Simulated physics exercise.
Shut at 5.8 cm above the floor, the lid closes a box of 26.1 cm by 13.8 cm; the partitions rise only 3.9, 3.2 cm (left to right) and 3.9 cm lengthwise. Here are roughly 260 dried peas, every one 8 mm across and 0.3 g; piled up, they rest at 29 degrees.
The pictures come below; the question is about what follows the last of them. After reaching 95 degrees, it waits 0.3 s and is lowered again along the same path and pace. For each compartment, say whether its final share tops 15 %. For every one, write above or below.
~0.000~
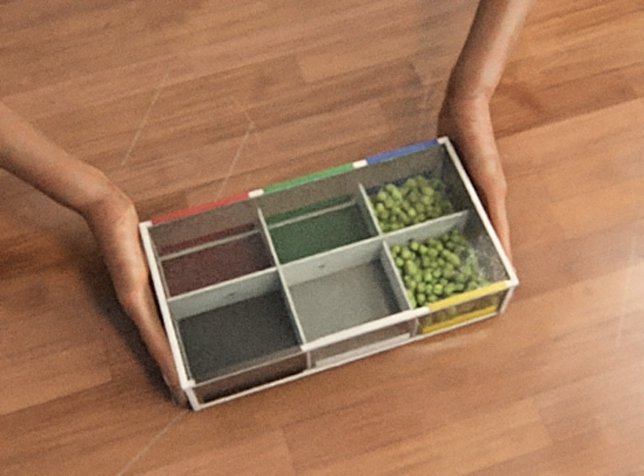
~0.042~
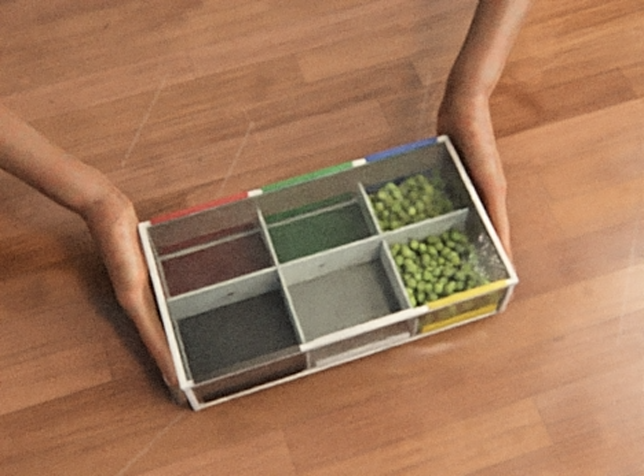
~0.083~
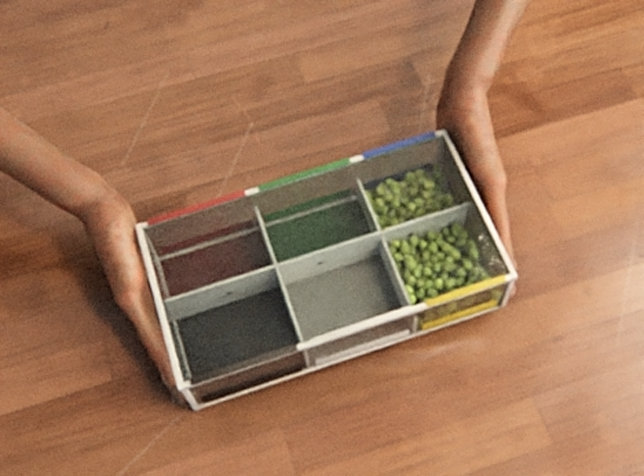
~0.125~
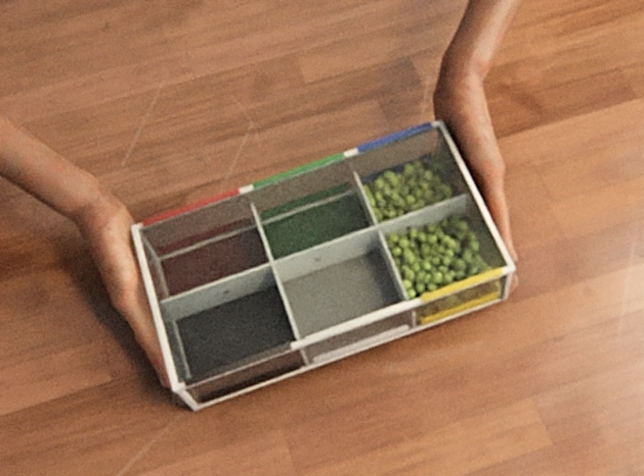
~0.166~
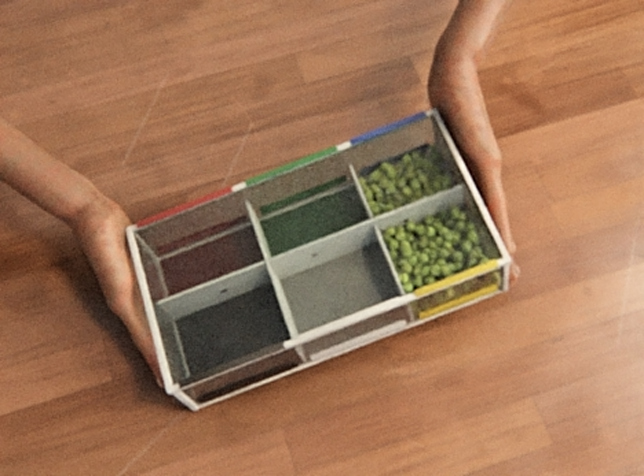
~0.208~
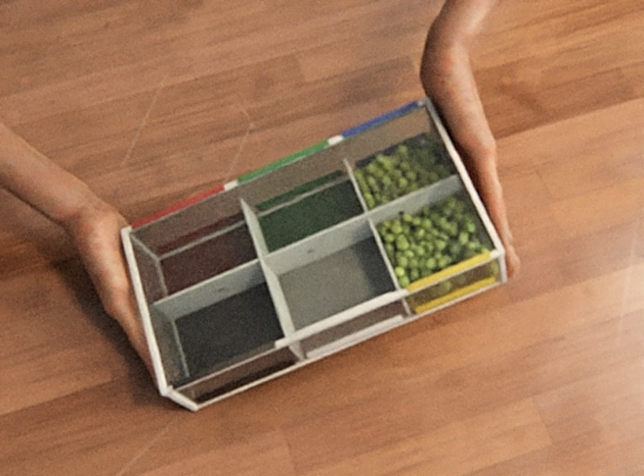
Red above, blue below, green below, yellow below, white below, black above.
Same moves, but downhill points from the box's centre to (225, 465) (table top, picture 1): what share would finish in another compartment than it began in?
Estimate: Near 85 per cent.
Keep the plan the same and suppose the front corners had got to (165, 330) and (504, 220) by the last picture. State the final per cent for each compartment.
By the end, red has 5%, blue has 60%, green has 25%, yellow has 15%, white has 0% and black has 0%.
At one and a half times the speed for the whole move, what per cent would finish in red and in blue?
Red = 45 %; blue = 0 %.
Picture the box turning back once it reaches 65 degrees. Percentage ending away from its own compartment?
Near 15 in a hundred, I think.
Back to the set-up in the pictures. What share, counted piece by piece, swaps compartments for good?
Around 95 per cent.
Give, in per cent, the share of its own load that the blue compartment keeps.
Something like 10 in a hundred.
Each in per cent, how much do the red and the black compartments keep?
Red 40 %, black 45 %.
Then, at 1.24 s, tilt 95 degrees; red 15 %, blue 15 %, green 15 %, yellow 15 %, white 20 %, black 20 %.
Then, at 1.93 s, tilt 50 degrees; red 35 %, blue 5 %, green 5 %, yellow 5 %, white 5 %, black 45 %.
After 2.65 s, tilt 0 degrees; red 40 %, blue 5 %, green 5 %, yellow 5 %, white 5 %, black 45 %.
In the end, at 3.3 s, red 40 %, blue 5 %, green 5 %, yellow 5 %, white 5 %, black 45 %.
